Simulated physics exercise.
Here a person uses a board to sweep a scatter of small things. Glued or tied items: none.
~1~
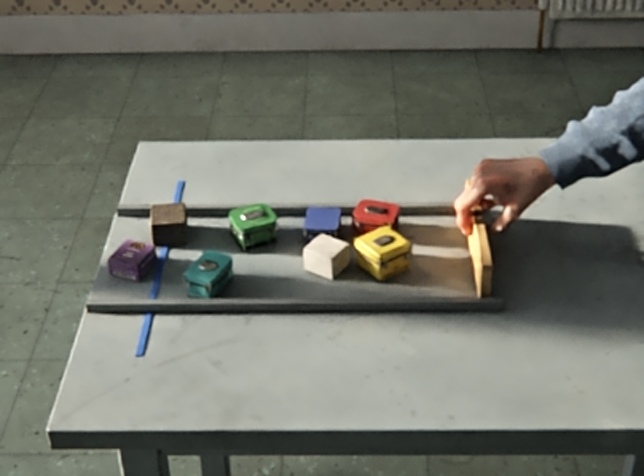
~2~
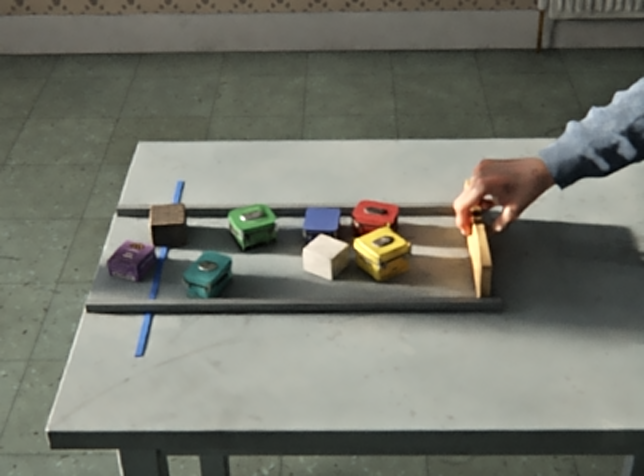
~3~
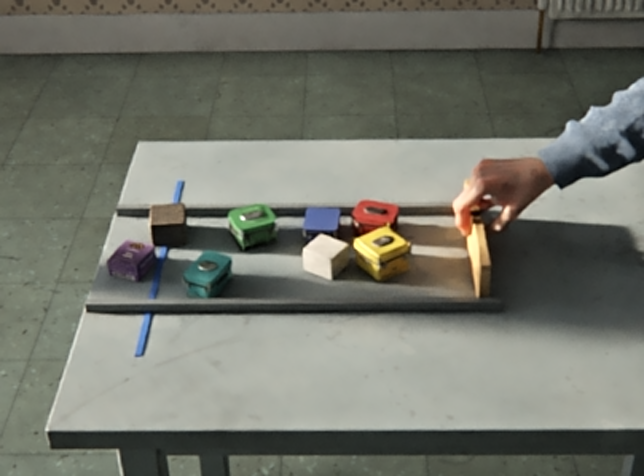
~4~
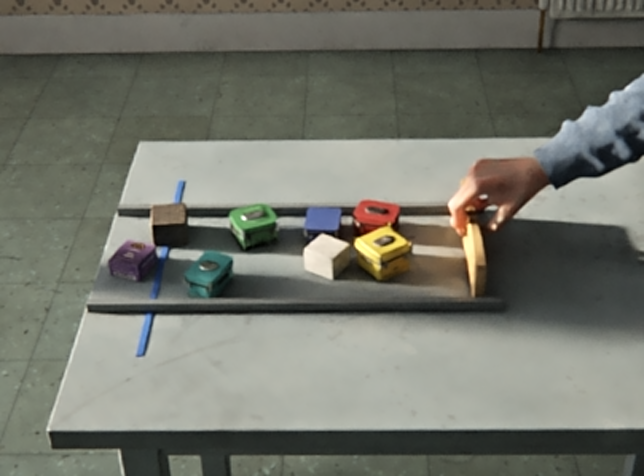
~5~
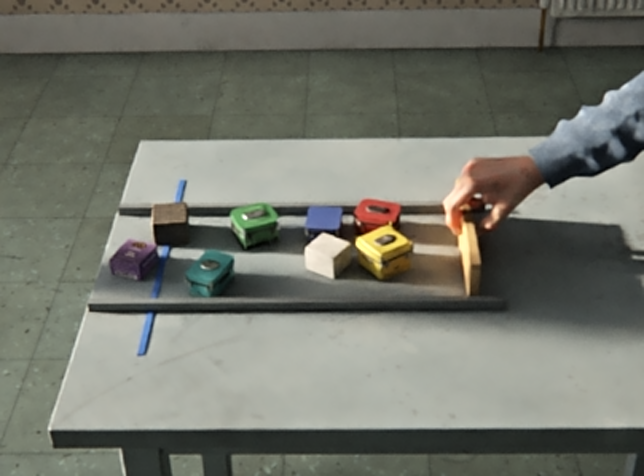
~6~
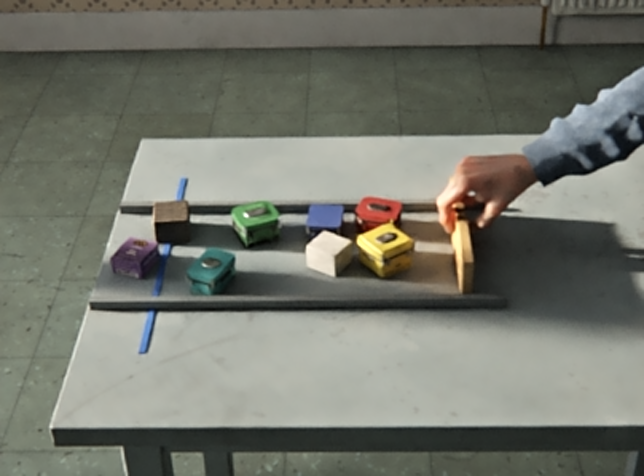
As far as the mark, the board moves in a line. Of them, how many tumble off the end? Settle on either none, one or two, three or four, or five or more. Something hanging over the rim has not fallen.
The number that falls off comes to three or four.
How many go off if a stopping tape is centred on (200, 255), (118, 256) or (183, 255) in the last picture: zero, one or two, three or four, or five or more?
Either one or two; five or more; three or four.
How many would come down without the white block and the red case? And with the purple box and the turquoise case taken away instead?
The first try gives 1, the second gives 2.
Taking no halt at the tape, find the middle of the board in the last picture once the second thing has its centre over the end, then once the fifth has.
Roughly (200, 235) and then roughly (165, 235).
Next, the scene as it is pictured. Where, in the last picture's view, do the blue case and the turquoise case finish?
Blue case at (114, 227), turquoise case at (129, 280).
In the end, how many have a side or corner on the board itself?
Well, it touches 3.
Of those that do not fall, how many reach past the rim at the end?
The number would be 2.
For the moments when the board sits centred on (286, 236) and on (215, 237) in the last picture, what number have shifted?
First position 7; second position 8.
Soon after, none off yet; purple box at rest near (136, 258); black block at rest near (172, 222); turquoise case at rest near (212, 273).
Then, none off yet; purple box at rest near (136, 258); black block moved about its own width near (127, 221); turquoise case moved about its own width near (167, 276).
At rest, the number that fall off is three or four; fallen, green case, black block and purple box.
